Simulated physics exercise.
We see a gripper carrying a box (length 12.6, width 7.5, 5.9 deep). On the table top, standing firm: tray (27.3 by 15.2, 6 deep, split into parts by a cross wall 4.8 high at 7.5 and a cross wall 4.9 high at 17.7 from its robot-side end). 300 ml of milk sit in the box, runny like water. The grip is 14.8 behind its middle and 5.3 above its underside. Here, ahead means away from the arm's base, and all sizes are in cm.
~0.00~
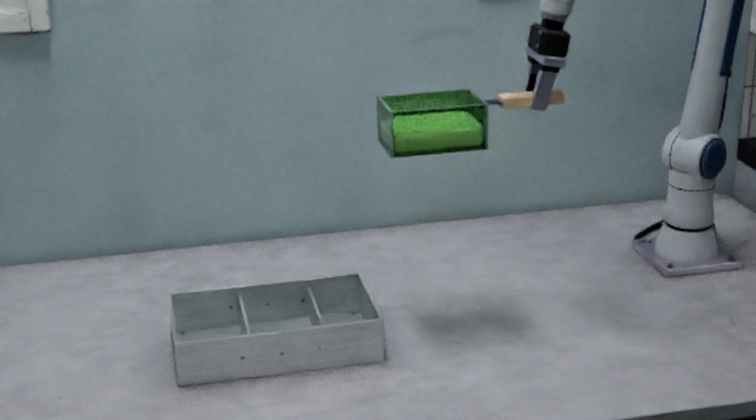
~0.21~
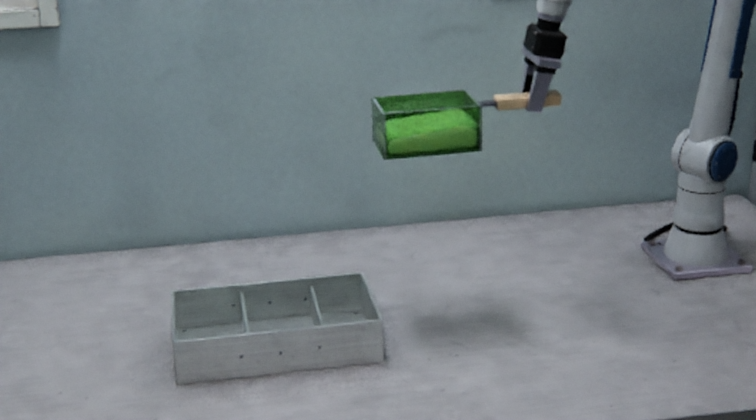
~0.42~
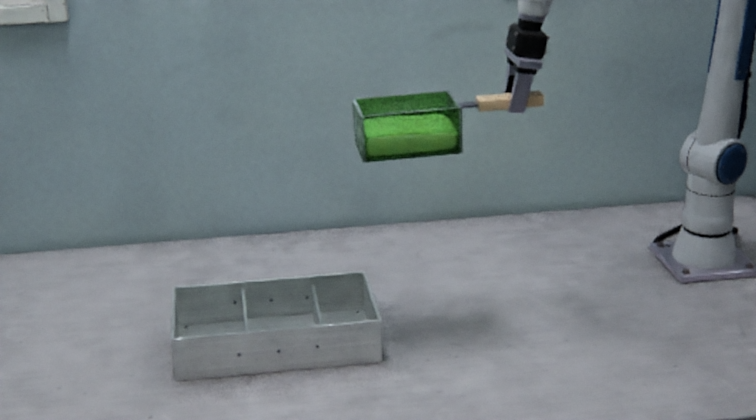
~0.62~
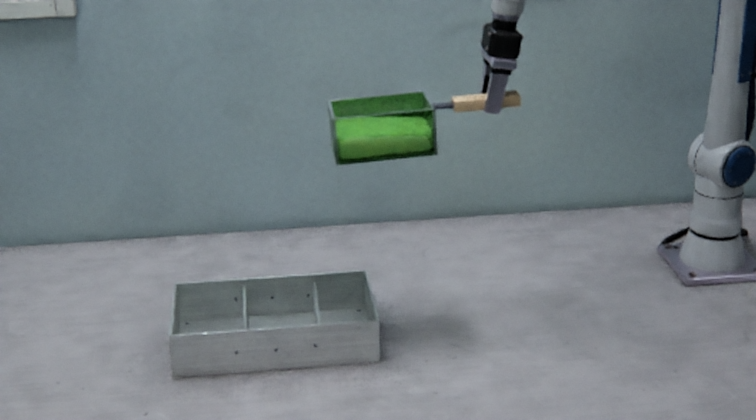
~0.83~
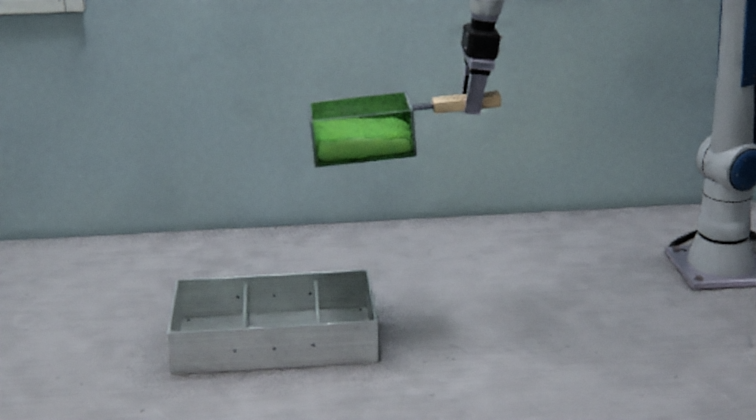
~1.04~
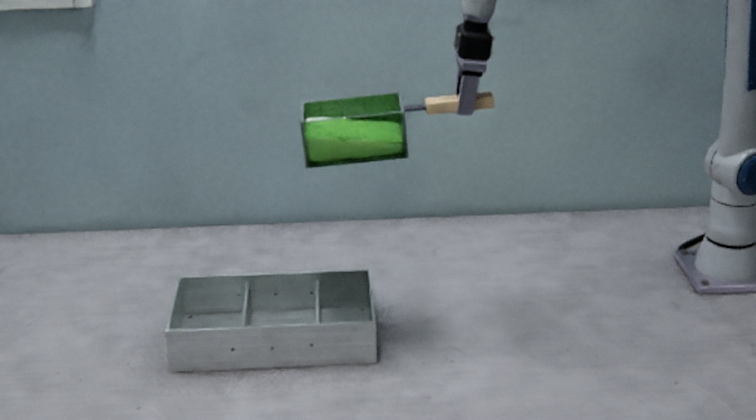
Above a grey table against a pale blue wall, a robot arm held a clear box of green liquid by its handle and moved it left toward an open divided tray, tilting it slightly.
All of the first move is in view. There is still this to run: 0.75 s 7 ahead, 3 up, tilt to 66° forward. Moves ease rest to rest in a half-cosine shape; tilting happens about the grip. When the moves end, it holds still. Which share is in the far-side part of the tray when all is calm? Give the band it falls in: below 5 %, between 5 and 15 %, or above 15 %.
The share falls below 5 %.
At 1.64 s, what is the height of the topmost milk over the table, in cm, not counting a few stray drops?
Stray drops aside, I'd put it at close to 22 cm.
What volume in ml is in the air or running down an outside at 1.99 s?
I'd say close to 30 ml.
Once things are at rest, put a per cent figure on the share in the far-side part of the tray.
The figure is roughly 1 per cent.
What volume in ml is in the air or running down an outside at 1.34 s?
About 0 ml.
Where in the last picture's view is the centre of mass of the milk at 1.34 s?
Near (345, 169).
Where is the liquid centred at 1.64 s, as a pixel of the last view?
Roughly (333, 237).
After 1.34 s, tilted 25° forward, liquid up to 28 above the table; 300 ml in the box.
After 1.64 s, tilted 60° forward, liquid up to 22 above the table; 180 ml in the box, 55 ml in the middle part, 60 ml in the air or running down outside.
After 1.99 s, tilted 66° forward, liquid up to 90 above the table; 135 ml in the middle part, 100 ml in the box, 20 ml in the robot-side part, 5 ml on the table or floor, 5 ml in the far-side part, 30 ml in the air or running down outside.
After 2.79 s, tilted 66° forward, liquid up to 19 above the table; 155 ml in the middle part, 70 ml in the box, 45 ml in the robot-side part, 20 ml on the table or floor, 5 ml in the far-side part.
At rest, 155 ml in the middle part, 70 ml in the box, 45 ml in the robot-side part, 20 ml on the table or floor, 5 ml in the far-side part. That is 1 % in the far-side part of the tray.
